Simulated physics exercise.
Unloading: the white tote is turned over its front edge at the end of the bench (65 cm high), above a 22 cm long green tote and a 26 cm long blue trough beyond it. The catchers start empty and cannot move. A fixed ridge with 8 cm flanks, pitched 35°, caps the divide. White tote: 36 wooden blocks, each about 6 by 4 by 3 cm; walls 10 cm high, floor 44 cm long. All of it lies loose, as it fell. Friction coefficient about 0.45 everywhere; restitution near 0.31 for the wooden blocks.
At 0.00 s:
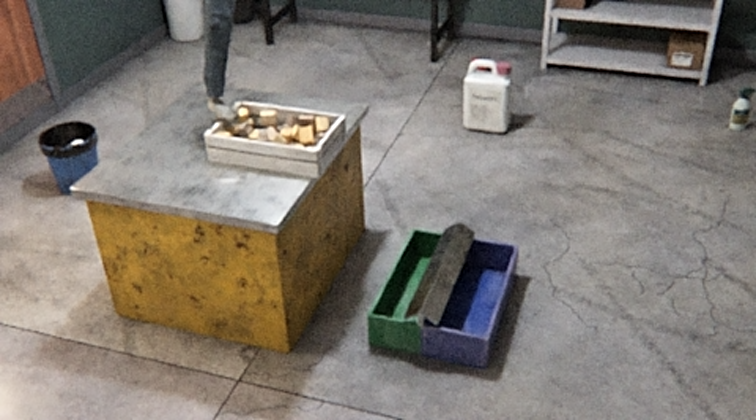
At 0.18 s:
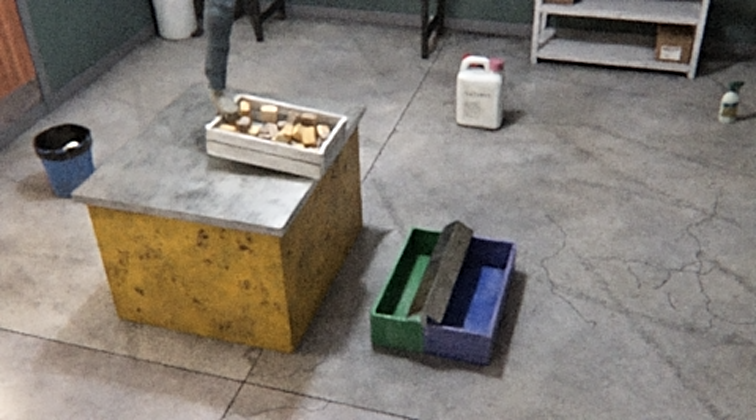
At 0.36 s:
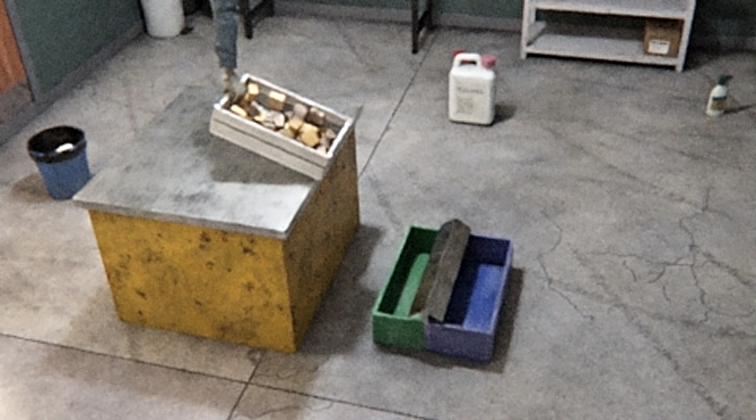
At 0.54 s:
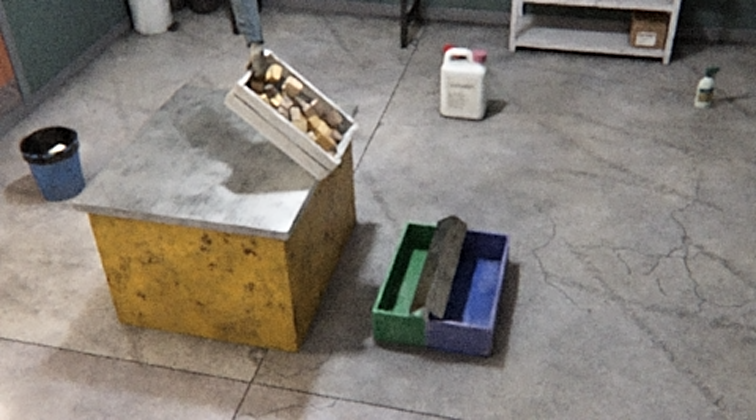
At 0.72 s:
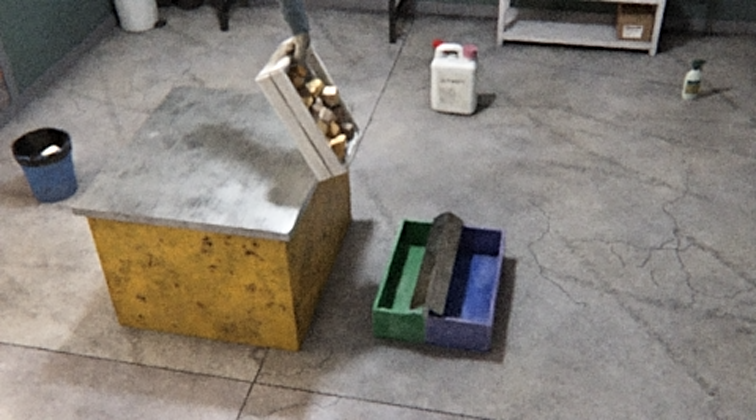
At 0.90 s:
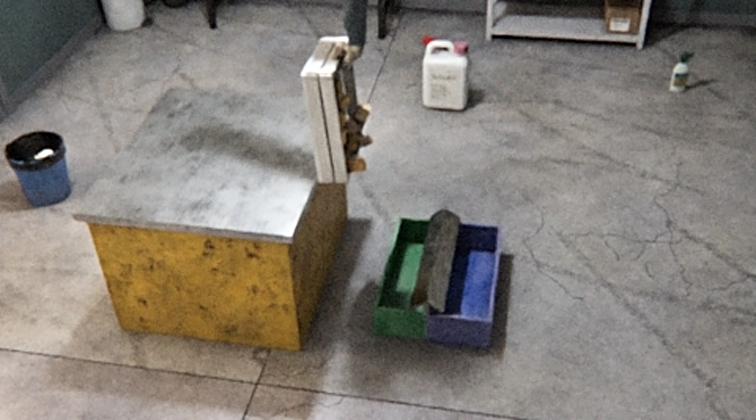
A white crate full of wooden blocks was tilted up by an arm at the bench's edge until it stood nearly upright on its side, above a green tote and a blue trough on the floor.
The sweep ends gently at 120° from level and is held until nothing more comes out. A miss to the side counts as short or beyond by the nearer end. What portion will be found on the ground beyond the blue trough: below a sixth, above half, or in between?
Ending on the ground beyond the blue trough: Under a sixth of them.
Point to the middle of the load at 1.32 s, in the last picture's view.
At about (395, 217).
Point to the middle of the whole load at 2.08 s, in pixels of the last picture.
Near (403, 282).
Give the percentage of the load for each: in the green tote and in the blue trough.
Roughly 70 and 5 per cent.
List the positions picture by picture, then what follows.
In the first frame (each is followed by its nearest rim corner in this view; the camera moves round a little), white tote, (313, 150); green tote, (418, 324); 0° from level; none out.
White tote, (318, 152); 6° from level, in the second frame.
White tote, (326, 156); 20° from level, in the third frame.
White tote, (335, 161); 40° from level, in the fourth frame.
White tote, (343, 169); 63° from level, in the fifth frame.
White tote, (348, 180); green tote, (423, 313); 86° from level; 3 out, the lowest block at (357, 165), in the sixth frame.
After 1.09 s, tilt 106°; 26 still in the white tote and 10 in the air.
After 1.32 s, tilt 119°; 8 still in the white tote, 5 in the green tote and 23 in the air.
After 1.66 s, tilt 120°; 22 in the green tote, 1 in the blue trough, 7 on the ground short of the green tote and 6 in the air.
Final count (at 2.08 s), 25 in the green tote, 1 in the blue trough and 10 on the ground short of the green tote. Asked share, 0 of 36, 0 per cent.
